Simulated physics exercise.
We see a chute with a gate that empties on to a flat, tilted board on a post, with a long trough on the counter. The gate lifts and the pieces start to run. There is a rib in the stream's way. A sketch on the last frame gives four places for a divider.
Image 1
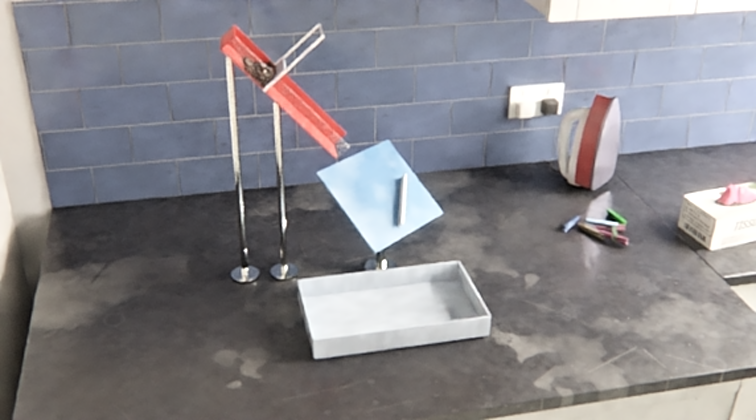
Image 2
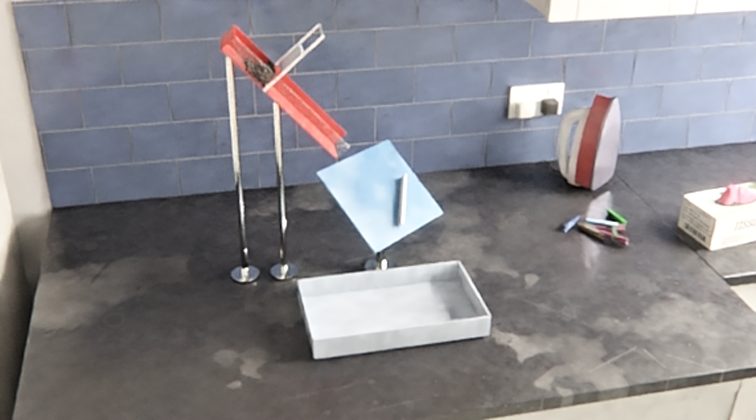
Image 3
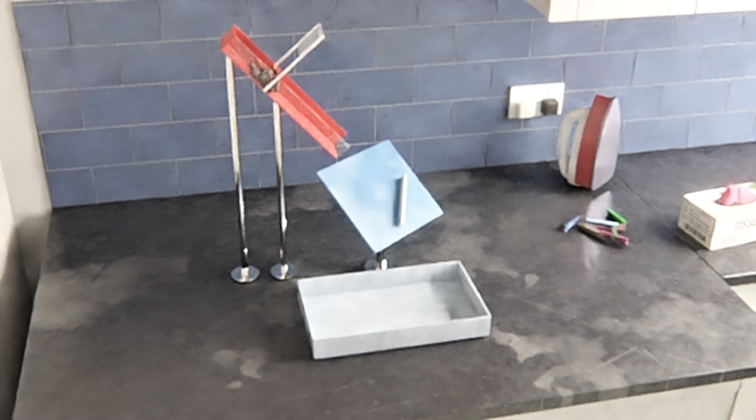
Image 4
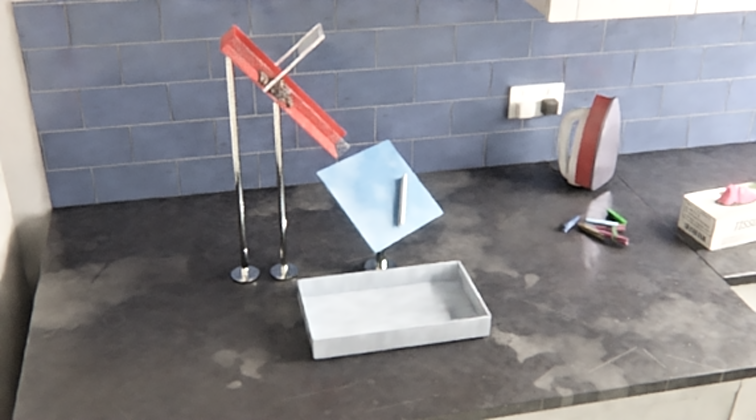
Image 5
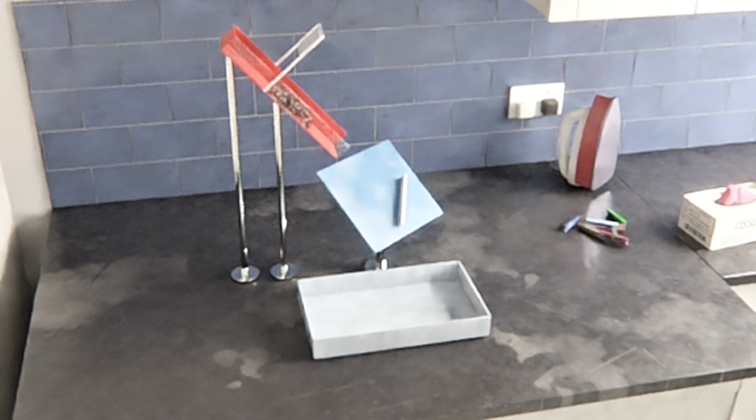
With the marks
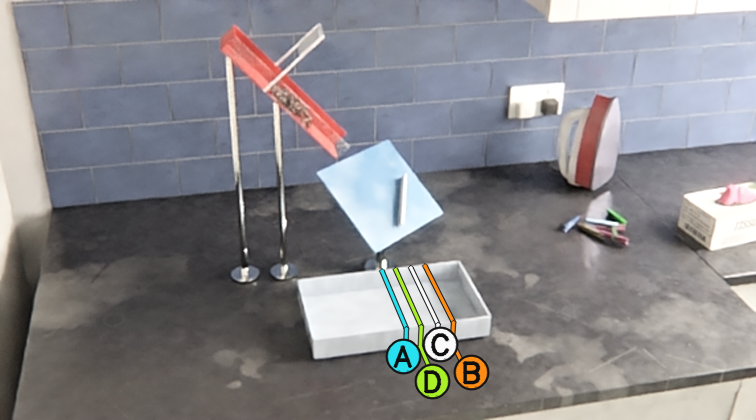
Small dark pieces slide down a steep red chute above a tilted blue board.
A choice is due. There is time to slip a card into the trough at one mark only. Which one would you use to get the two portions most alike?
Go for D.
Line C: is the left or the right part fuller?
Left.
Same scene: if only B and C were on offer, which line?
C.
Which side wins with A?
More lands on the right.
On the marked copy, line A crosses the front rim at (406, 327); line B crosses the front rim at (453, 321); line C crosses the front rim at (437, 323); line D crosses the front rim at (420, 325).
With A, of what is caught, a small part on the left of the divider, nearly all on the right.
With B, of what is caught, most on the left of the divider, a small part on the right.
With C, of what is caught, most on the left of the divider, about a quarter on the right.
With D, of what is caught, about half on the left of the divider, about half on the right.
